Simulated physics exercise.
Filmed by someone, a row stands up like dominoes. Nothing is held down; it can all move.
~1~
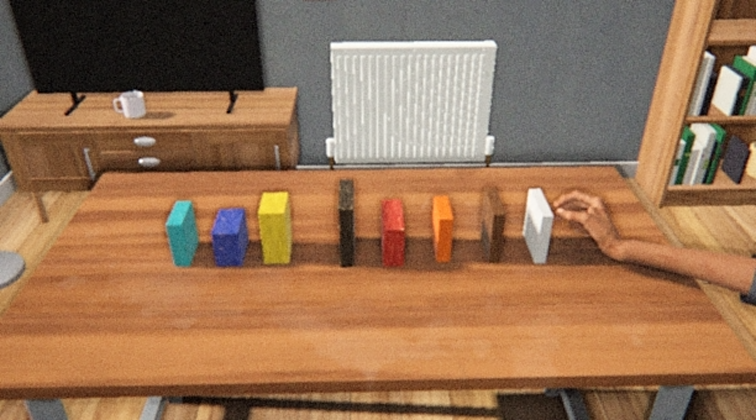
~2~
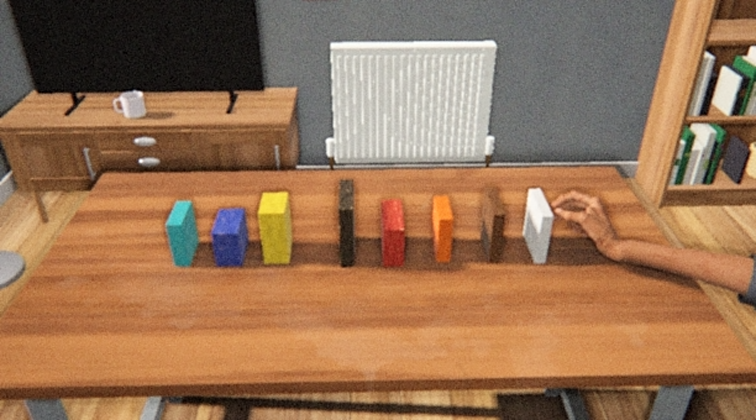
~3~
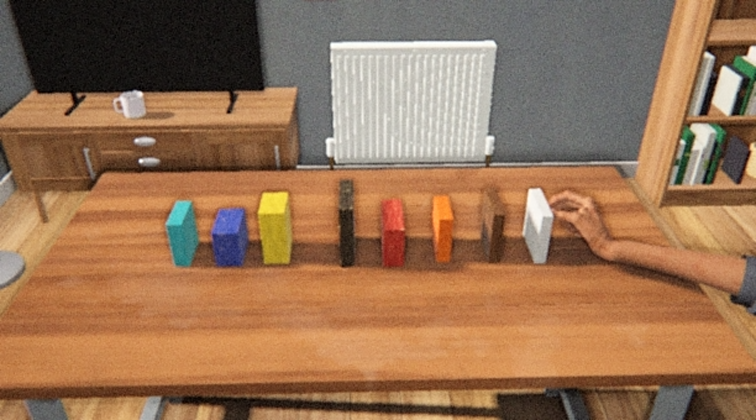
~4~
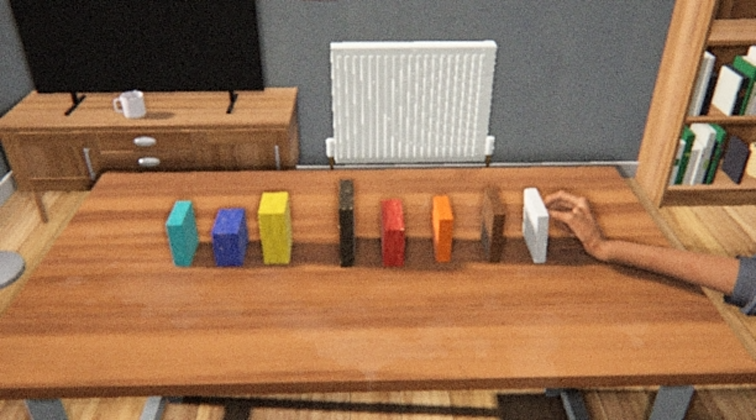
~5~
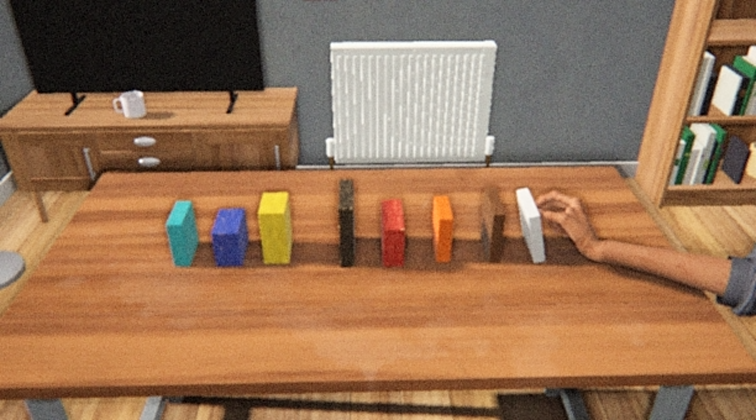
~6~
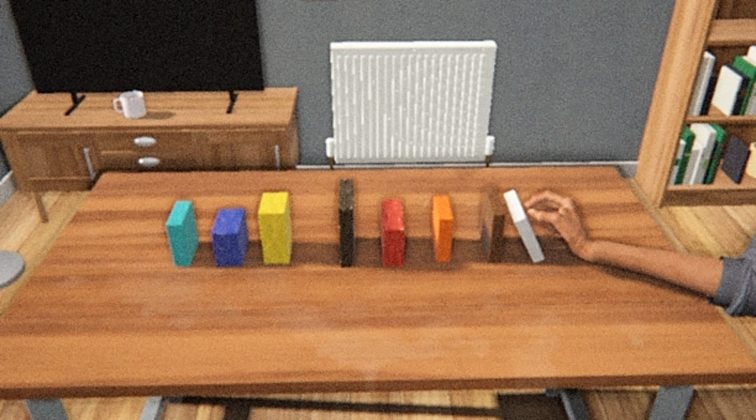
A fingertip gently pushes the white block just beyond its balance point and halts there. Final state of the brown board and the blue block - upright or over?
Outcome: The brown board is down at the end, the blue block is up at the end.
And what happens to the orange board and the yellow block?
At the end the orange board has fallen and the yellow block is standing.
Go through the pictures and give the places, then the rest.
The first picture shows brown board (492, 225); blue block (231, 237).
The second picture shows yellow block (276, 228); orange board (442, 229).
The third picture shows red board (392, 233); black block (347, 223).
The fourth picture shows white block 5° over; yellow block (276, 228); orange board (442, 229).
The fifth picture shows white block 13° over; red board (392, 233); black block (347, 223).
The sixth picture shows white block 27° over; brown board (492, 225); blue block (231, 237).
Then, 0.10 s later than the last frame, white block 44° over; brown board tilted by 8° near (488, 225).
Then, 0.30 s later than the last frame, white block 71° over; brown board tilted by 58° near (463, 233); orange board tilted by 27°.
Then, 0.70 s later than the last frame, white block 74° over; brown board tilted by 68° near (459, 236); orange board tilted by 50°; red board tilted by 14°.
When it is over, lying over on the table, brown board and orange board; left askew, red board; the other 3 as before. End places, in pixels of the last picture, brown board near (459, 236), blue block near (231, 237).
